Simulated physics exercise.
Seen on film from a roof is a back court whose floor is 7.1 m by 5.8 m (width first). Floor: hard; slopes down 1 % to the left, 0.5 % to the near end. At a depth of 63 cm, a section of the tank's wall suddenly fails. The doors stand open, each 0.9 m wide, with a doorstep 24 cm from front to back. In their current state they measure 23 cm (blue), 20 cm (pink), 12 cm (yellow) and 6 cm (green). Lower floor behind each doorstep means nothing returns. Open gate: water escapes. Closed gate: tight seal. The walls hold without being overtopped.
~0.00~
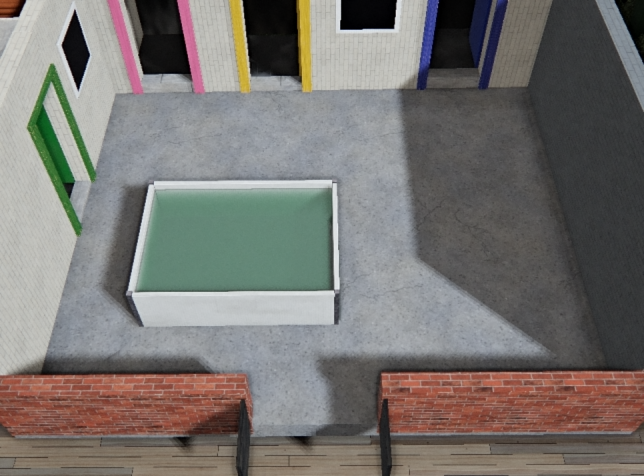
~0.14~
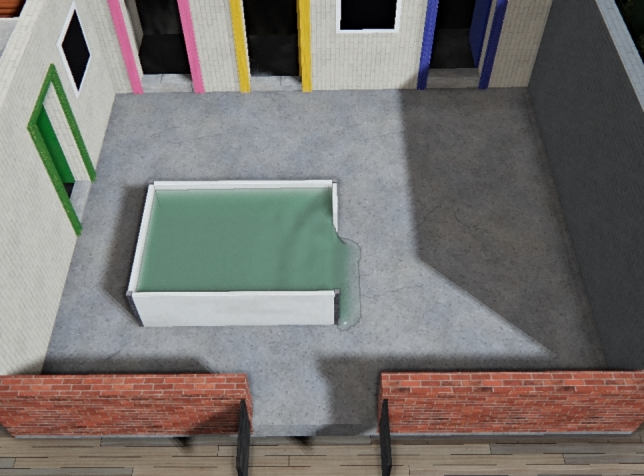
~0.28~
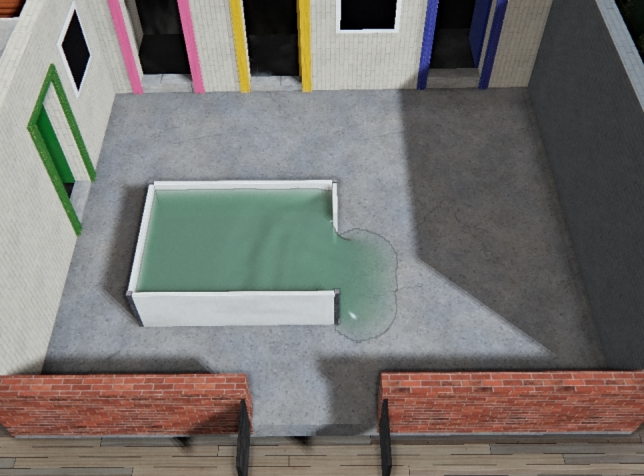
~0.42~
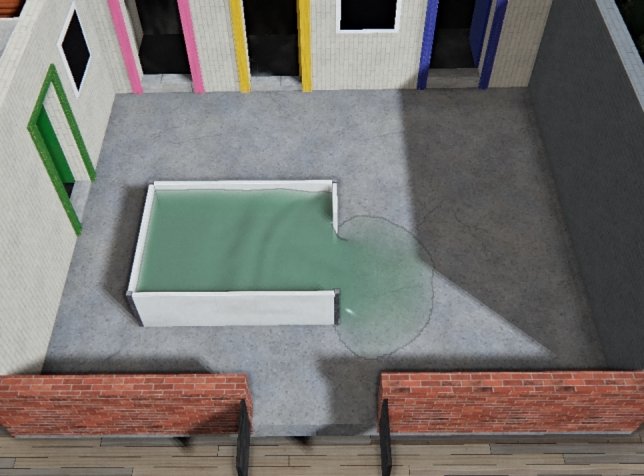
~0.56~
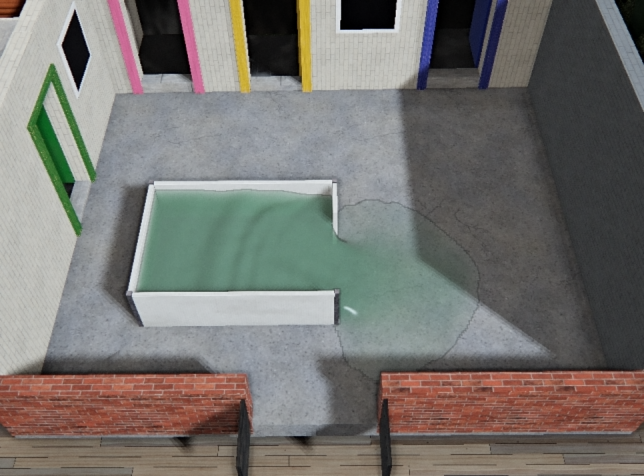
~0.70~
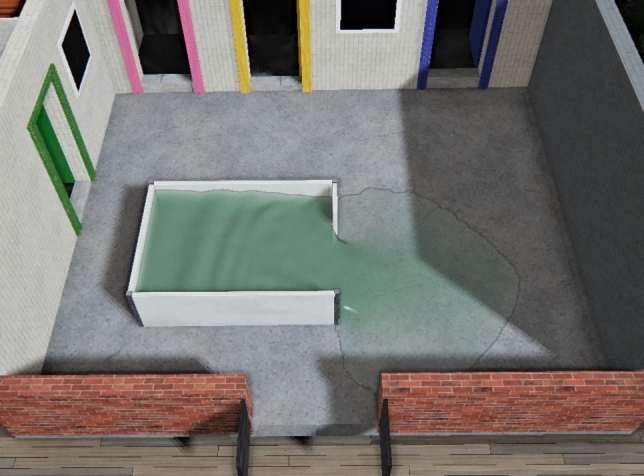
A grey-floored back court is seen from a high, unmoving camera, with a white-walled rectangular tank of green water left of centre. Pale walls hold pink, yellow and blue doorways at the back and a green one at left, while low red brick walls flank a front opening. The tank's right side gives way, and water pours out, spreading rightward, forward and back in a widening, thinning sheet across the floor.
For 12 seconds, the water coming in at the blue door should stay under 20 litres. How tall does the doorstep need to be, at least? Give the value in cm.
Close to 12.5 cm is just enough.
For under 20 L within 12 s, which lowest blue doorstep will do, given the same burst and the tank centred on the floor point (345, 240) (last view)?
That setup calls for roughly 12.0 cm.
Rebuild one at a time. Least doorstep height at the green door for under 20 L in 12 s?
Green - roughly 6.5 cm.
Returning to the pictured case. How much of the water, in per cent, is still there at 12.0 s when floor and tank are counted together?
Around 94 in a hundred parts remain.
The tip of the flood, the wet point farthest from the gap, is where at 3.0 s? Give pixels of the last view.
Lab note: Front tip approx. (524, 88).
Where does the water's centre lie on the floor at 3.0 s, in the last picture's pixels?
The water's centre is at about (387, 276).
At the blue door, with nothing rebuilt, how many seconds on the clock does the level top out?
Roughly at 5.5 s.
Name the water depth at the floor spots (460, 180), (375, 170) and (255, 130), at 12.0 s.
Depths of roughly 6 cm, 5 cm and 4 cm, in that order.
After 1.4 s water covers 30 % of the floor, deepest (35 cm) near (341, 292); it has not reached the blue door.
After 3.0 s water covers 35 % of the floor, deepest (32 cm) near (601, 361); it has not reached the blue door.
After 12.0 s water covers 100 % of the floor, deepest (17 cm) near (47, 355); 6 cm at the blue door, 0 litres in over its 23 cm doorstep.
At the blue door as built, the water arrived by 3.4 s and peaked near 18 cm at 5.4 s.
Run again over the same 12 s with other heights there, 45 litres in over 10.5 cm, 9 litres over 14 cm. The limit of 20 litres is kept from about 12.5 cm up.
